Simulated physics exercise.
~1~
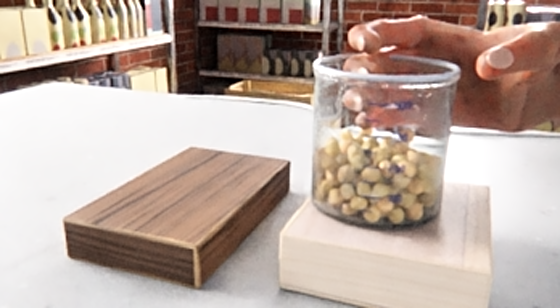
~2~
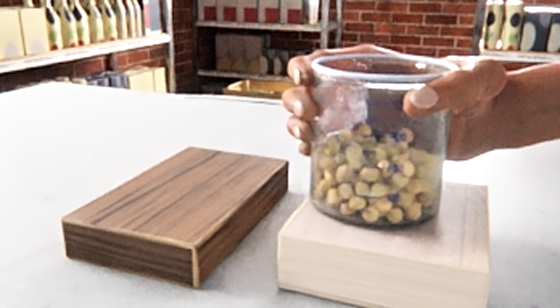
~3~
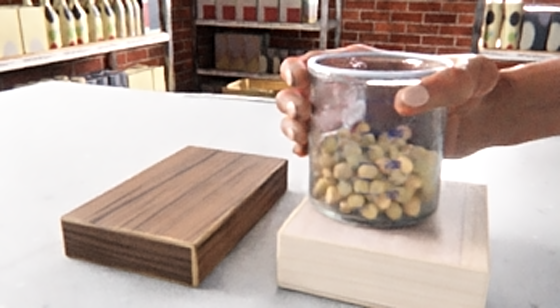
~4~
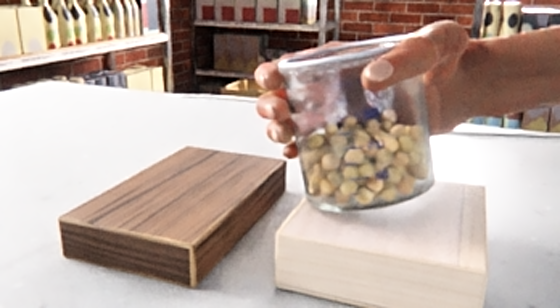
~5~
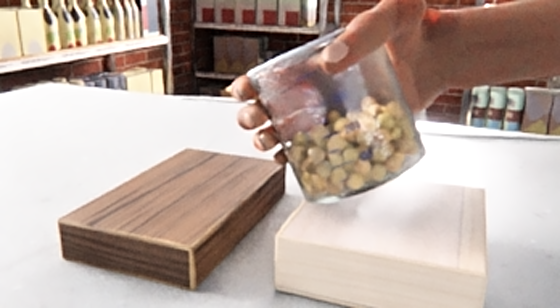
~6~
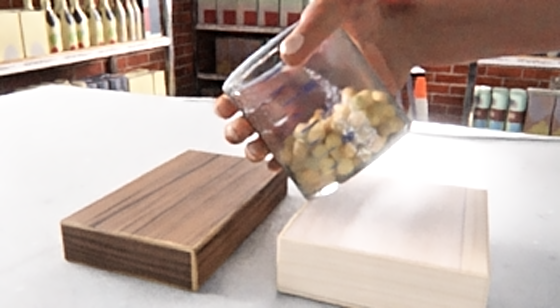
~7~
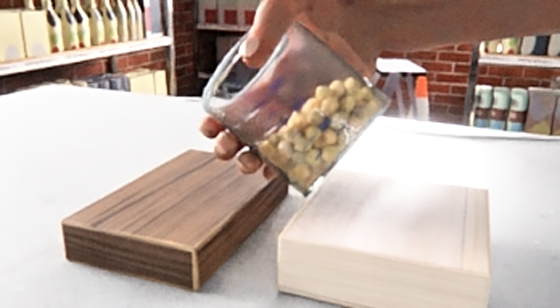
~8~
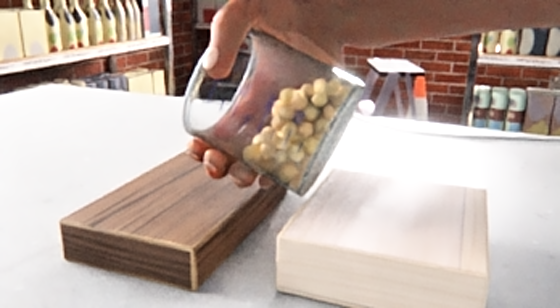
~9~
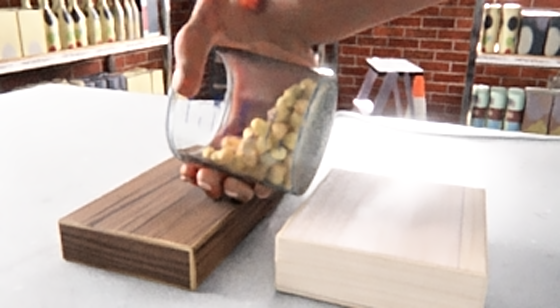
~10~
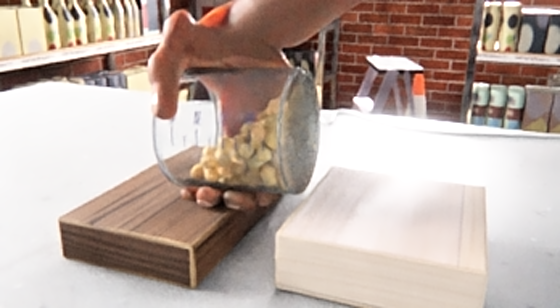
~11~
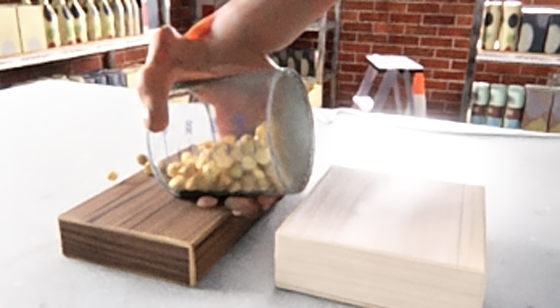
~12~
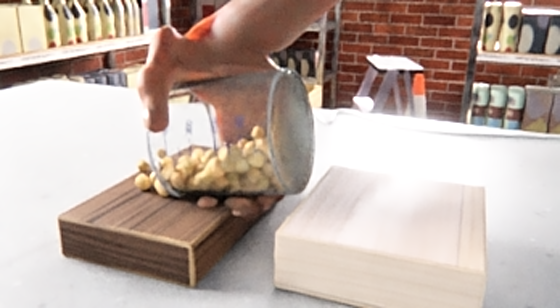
Hand lifting a glass beaker of dried chickpeas off a pale block, tipping it leftward onto a dark block, some chickpeas spilling out.
